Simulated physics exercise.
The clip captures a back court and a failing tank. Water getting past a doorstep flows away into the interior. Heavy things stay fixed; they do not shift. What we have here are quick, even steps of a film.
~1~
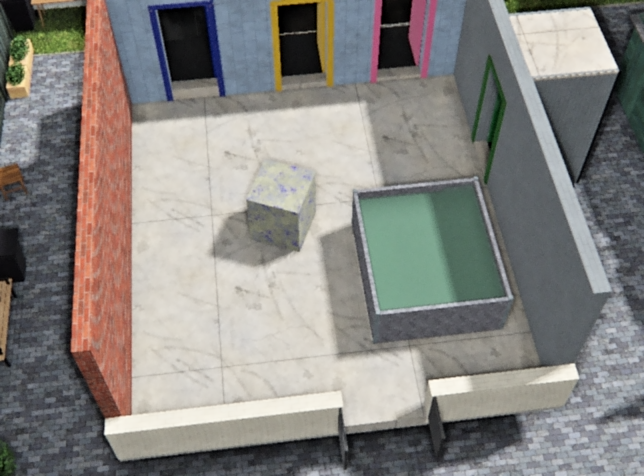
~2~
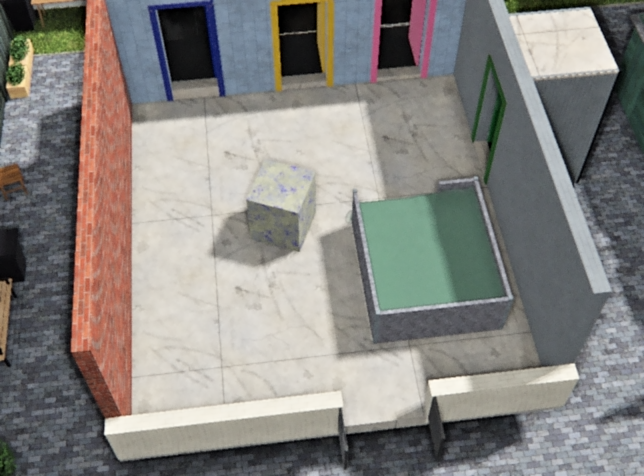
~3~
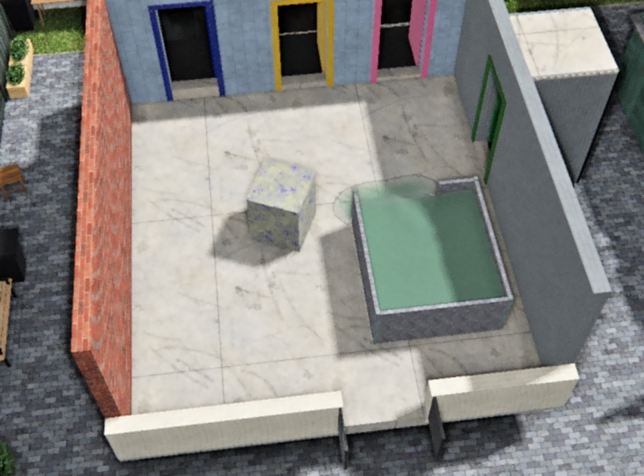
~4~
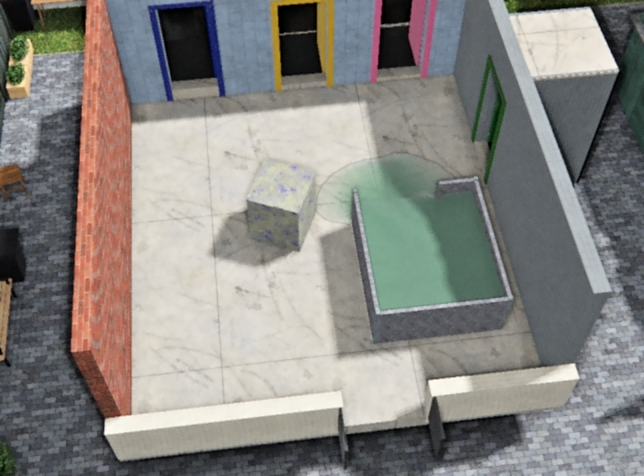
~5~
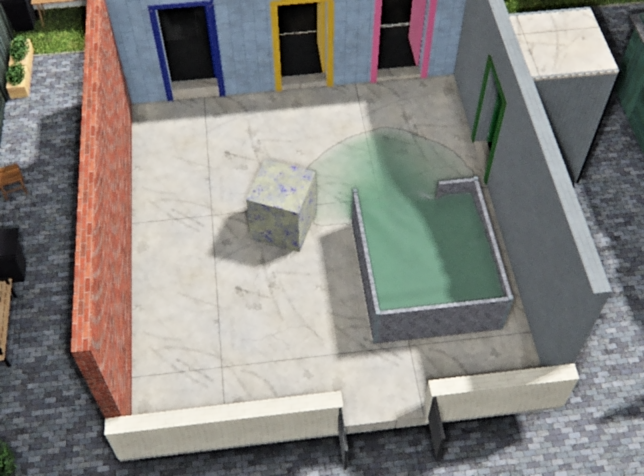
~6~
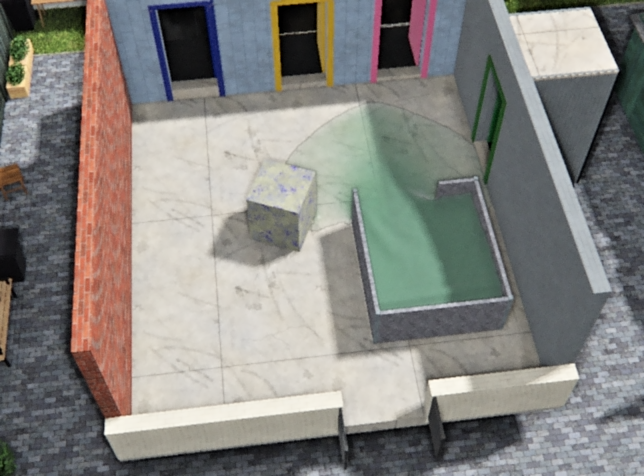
Walled courtyard with an open tank of green water, its far side opening and water spreading across the pale floor.
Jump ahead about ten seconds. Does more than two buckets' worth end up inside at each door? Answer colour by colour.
The blue door no, two at most; the yellow door yes, more than two; the green door yes, more than two; the pink door yes, more than two.
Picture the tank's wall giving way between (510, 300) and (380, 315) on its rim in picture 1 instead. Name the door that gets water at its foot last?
Last: The blue one.
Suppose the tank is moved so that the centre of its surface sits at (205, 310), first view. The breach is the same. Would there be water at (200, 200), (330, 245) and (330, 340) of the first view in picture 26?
In that order: Reached by the flood, not reached, not reached.
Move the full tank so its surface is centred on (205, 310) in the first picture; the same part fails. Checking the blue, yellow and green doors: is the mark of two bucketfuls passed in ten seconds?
Blue door exceeds the limit; yellow door exceeds the limit; green door exceeds the limit.
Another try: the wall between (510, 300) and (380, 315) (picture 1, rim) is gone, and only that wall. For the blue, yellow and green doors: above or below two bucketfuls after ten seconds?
Lab note: Blue below the mark, yellow below the mark, green above the mark.
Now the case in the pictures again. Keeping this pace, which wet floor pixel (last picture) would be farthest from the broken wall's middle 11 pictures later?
Look around (142, 104).
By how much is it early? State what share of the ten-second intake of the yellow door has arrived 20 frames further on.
Roughly 85 percent.
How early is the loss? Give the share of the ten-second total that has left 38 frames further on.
Approximately 90 %.
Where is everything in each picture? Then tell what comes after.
Still water in the open tank at (429, 245), in the first picture.
The front is at (349, 221), out from the gap on the open tank's far side, in the second picture.
Water pours out on the open tank's far side and has run to (425, 181), in the third picture.
The front is at (399, 155), out from the gap on the open tank's far side, in the fourth picture.
Water pours out on the open tank's far side and has run to (380, 130), in the fifth picture.
The front is at (375, 105), out from the gap on the open tank's far side, in the sixth picture.
A moment on, water covers 35 % of the floor; the blue door not reached, the yellow door under two buckets in, the green door under two buckets in, the pink door over two buckets in.
Next, water covers 40 % of the floor; the blue door wet at the sill, nothing in, the yellow door far over two buckets in, the green door under two buckets in, the pink door far over two buckets in.
Then, water covers 45 % of the floor; the blue door wet at the sill, nothing in, the yellow door far over two buckets in, the green door under two buckets in, the pink door far over two buckets in.
Later, water covers 80 % of the floor; the blue door wet at the sill, nothing in, the yellow door far over two buckets in, the green door over two buckets in, the pink door far over two buckets in.
In the end, water covers 95 % of the floor; the blue door wet at the sill, nothing in, the yellow door far over two buckets in, the green door over two buckets in, the pink door far over two buckets in.
